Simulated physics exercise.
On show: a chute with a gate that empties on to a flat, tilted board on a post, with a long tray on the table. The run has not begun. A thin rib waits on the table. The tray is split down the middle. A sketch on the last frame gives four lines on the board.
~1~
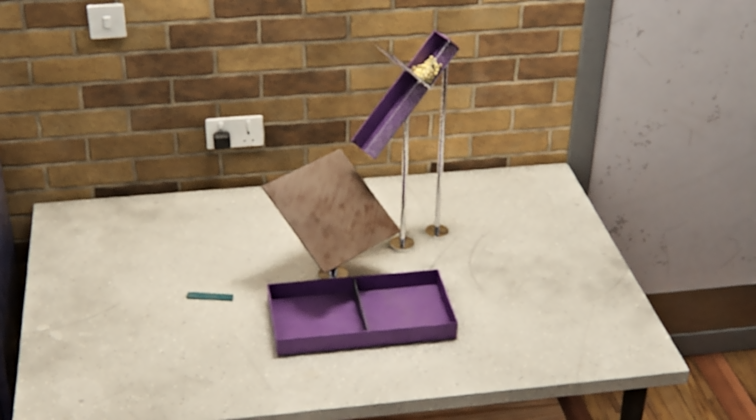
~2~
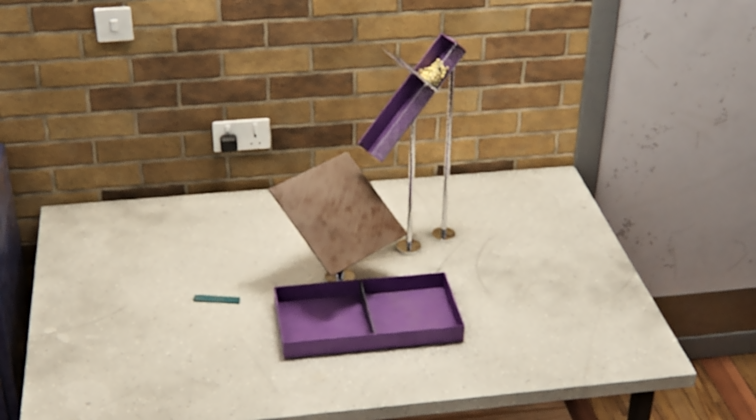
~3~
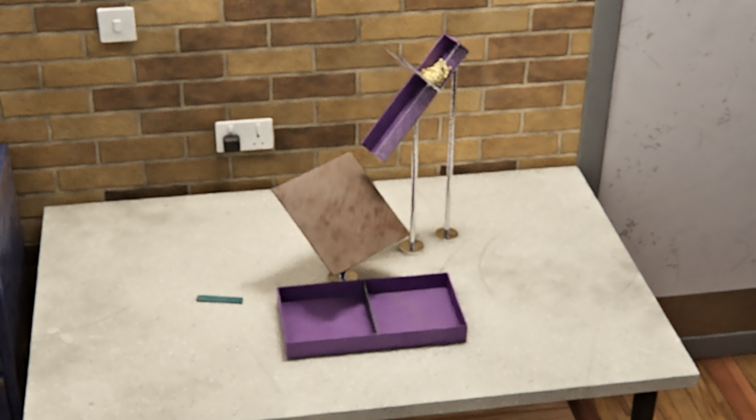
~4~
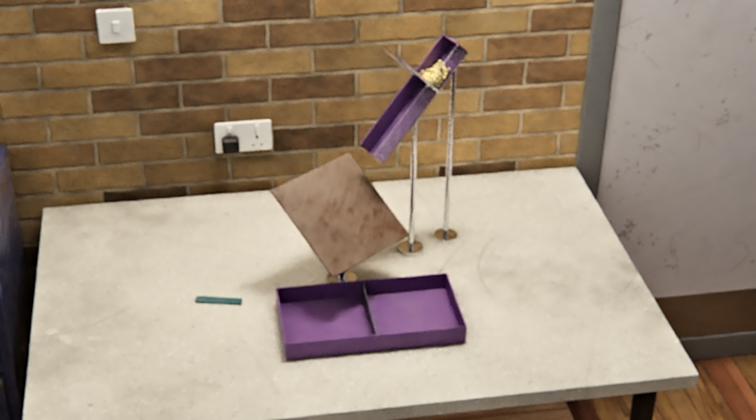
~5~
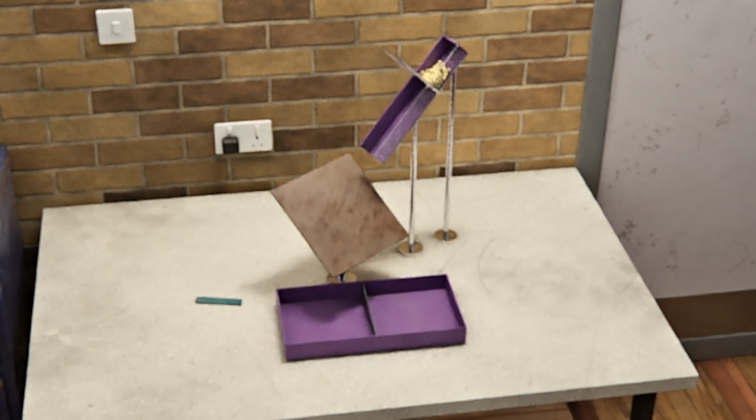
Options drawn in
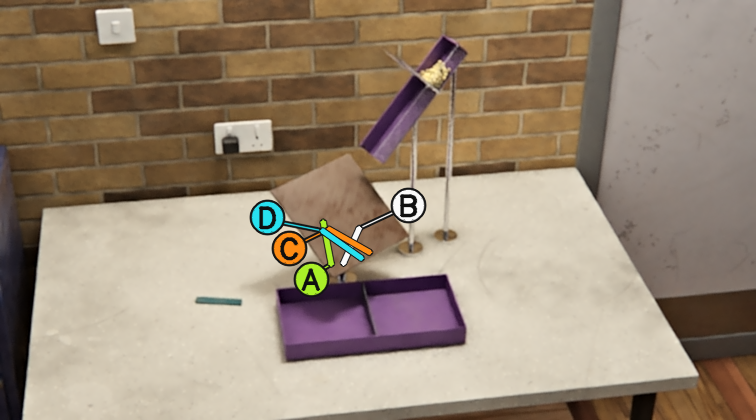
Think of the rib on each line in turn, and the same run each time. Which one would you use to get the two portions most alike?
The best line is A.
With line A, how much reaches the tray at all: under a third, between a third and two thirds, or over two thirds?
It is over two thirds.
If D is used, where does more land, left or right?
Right.
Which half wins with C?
Right.
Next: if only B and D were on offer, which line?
Line B.
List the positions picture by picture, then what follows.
The first picture shows load behind the gate near (425, 71), soya beans; lip of the chute near (368, 154), sloping fairly steeply.
The second picture shows middle of the board near (340, 212), tilted fairly steeply; middle of its low edge near (371, 254); of its high edge near (309, 170).
The third picture shows front corners of the tray near (287, 343) and (467, 326); front end of its middle wall near (378, 334); gate still shut near (419, 75).
The fourth picture shows middle of the load near (433, 75); lip near (376, 158).
The fifth picture shows middle of the load near (433, 76); lip near (376, 159).
On the marked copy, line A from (323, 222) to (331, 264); line B from (359, 228) to (343, 263); line C from (328, 229) to (369, 252); line D from (322, 230) to (361, 258).
Choosing A, of what is caught, close to two thirds in the left half, close to a third in the right.
Choosing B, of what is caught, the bulk in the left half, close to a quarter in the right.
Choosing C, of what is caught, a small share in the left half, all but a few in the right.
Choosing D, of what is caught, a small share in the left half, all but a few in the right.
